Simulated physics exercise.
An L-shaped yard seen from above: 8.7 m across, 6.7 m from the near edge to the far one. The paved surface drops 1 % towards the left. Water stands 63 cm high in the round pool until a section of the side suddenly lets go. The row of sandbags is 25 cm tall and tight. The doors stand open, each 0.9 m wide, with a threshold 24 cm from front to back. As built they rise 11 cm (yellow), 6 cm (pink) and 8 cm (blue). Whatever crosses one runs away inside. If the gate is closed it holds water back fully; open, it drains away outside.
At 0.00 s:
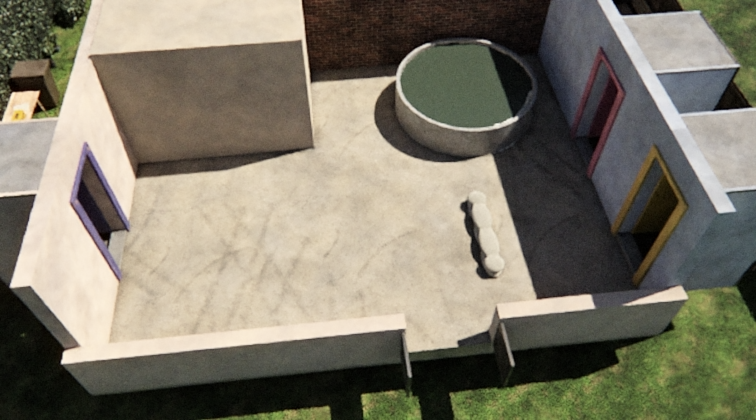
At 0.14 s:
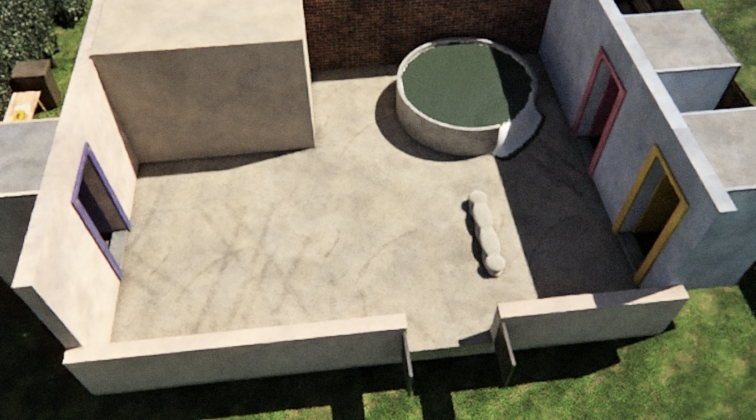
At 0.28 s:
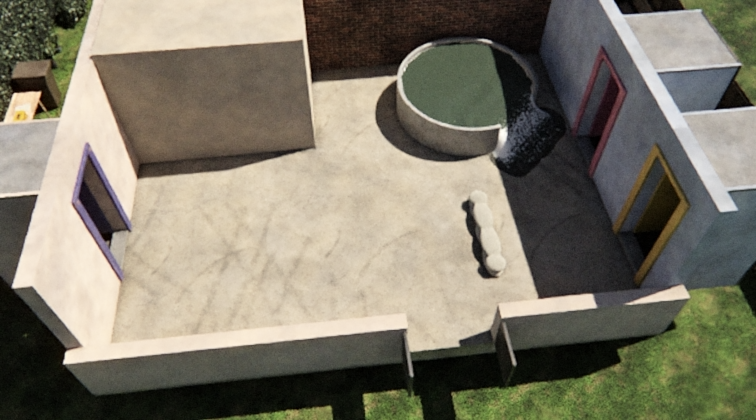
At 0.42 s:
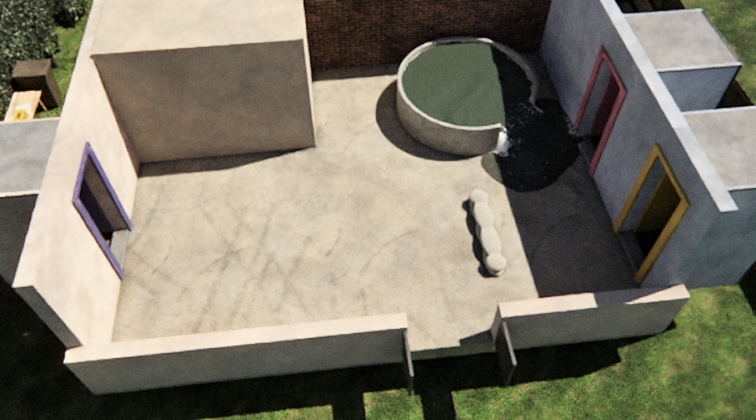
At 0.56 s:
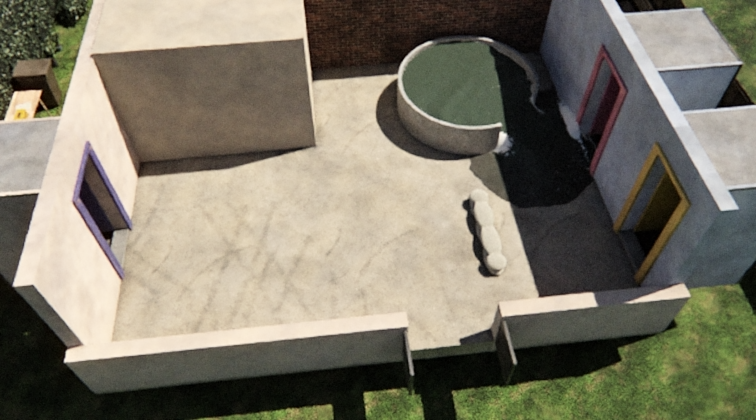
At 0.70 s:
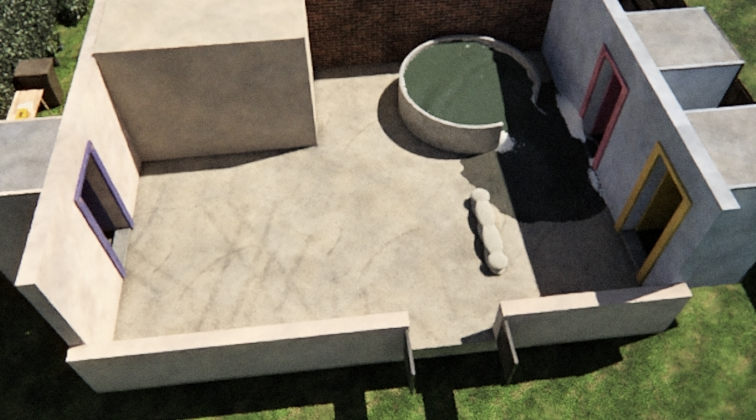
Walled yard from above, a round pool's side opening at the right and dark water spreading across paving to the pink door.
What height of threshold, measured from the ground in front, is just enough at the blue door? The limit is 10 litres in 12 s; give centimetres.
At least 7 cm or so.
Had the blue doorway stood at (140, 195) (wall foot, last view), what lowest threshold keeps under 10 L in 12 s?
Roughly 8.5 cm.
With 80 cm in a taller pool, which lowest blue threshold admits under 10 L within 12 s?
Then roughly 10.0 cm.
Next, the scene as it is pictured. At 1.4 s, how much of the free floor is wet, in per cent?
About 20 per cent.
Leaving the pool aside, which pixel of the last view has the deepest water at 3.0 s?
Near (639, 310).
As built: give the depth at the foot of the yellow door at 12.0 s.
Roughly 8.0 cm deep.
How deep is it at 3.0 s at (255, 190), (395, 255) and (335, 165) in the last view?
In that order: 0, 0 and 0 cm.
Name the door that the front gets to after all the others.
It is the blue one.
After 1.4 s water covers 20 % of the floor, deepest (39 cm) near (590, 169); it has not reached the blue door.
After 3.0 s water covers 30 % of the floor, deepest (37 cm) near (639, 310); it has not reached the blue door.
After 12.0 s water covers 90 % of the floor, deepest (10 cm) near (129, 245); 9 cm at the blue door, 4 litres in over its 8 cm threshold.
At the blue door as built, the water arrived by 5.9 s and peaked near 10 cm at 6.2 s.
With a threshold of 6.5 cm, 16 litres would have come in within the 12 s; with 8 cm, 4 litres. So under 10 litres takes about 7 cm.
